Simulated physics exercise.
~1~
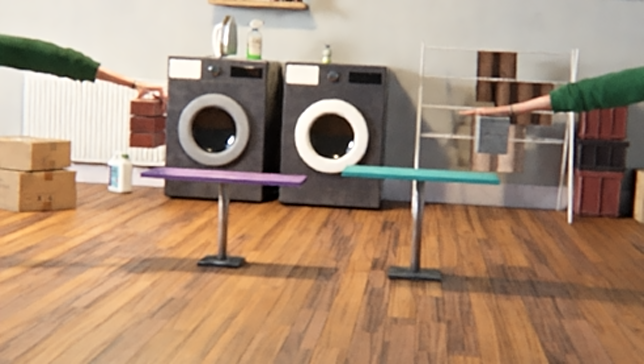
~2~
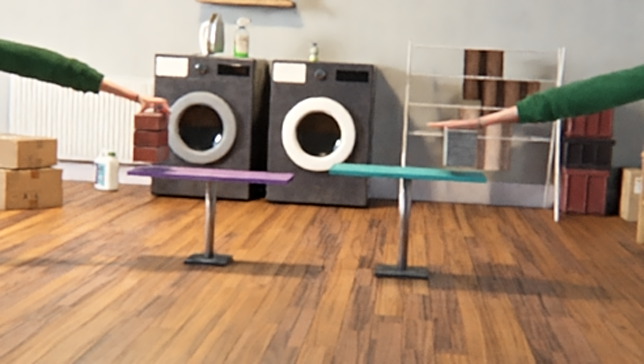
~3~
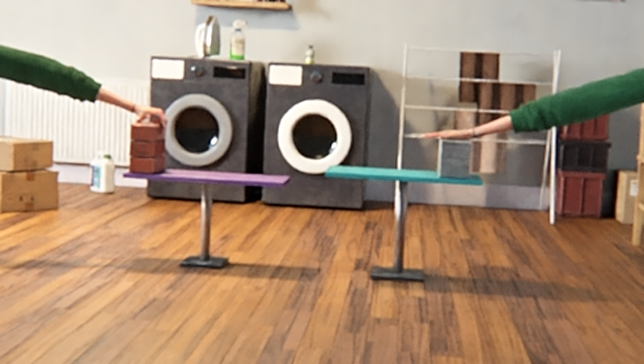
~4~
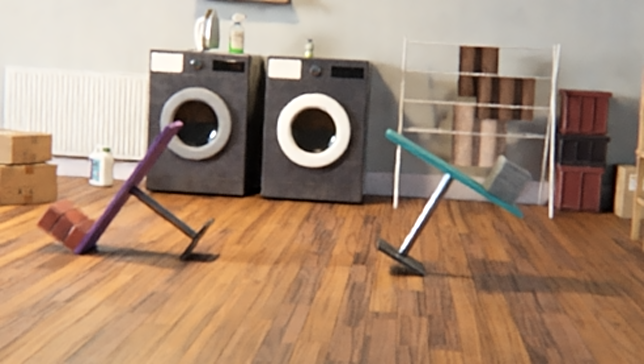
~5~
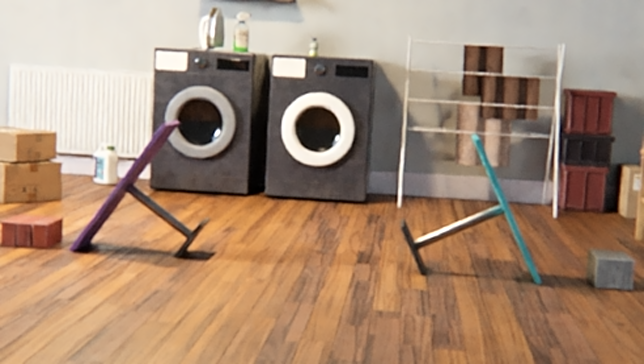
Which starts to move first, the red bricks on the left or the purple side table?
The red bricks move first, as the hand lowers them while the purple side table is still standing. The table only tips over later, once the hand has let go.
Two arms in green sleeves reach in from either side of a laundry room, seen from the front by a slightly swaying camera. The left hand holds a stack of red bricks over the outer end of a slim purple side table, and the right holds a grey slab over a turquoise one, with two dark washing machines behind. The hands lower their loads onto the outer ends, then let go and draw back. The purple table tips left and the turquoise table tips right, spilling their loads. Both tables end toppled, with the bricks and slab on the wooden floor beside them.
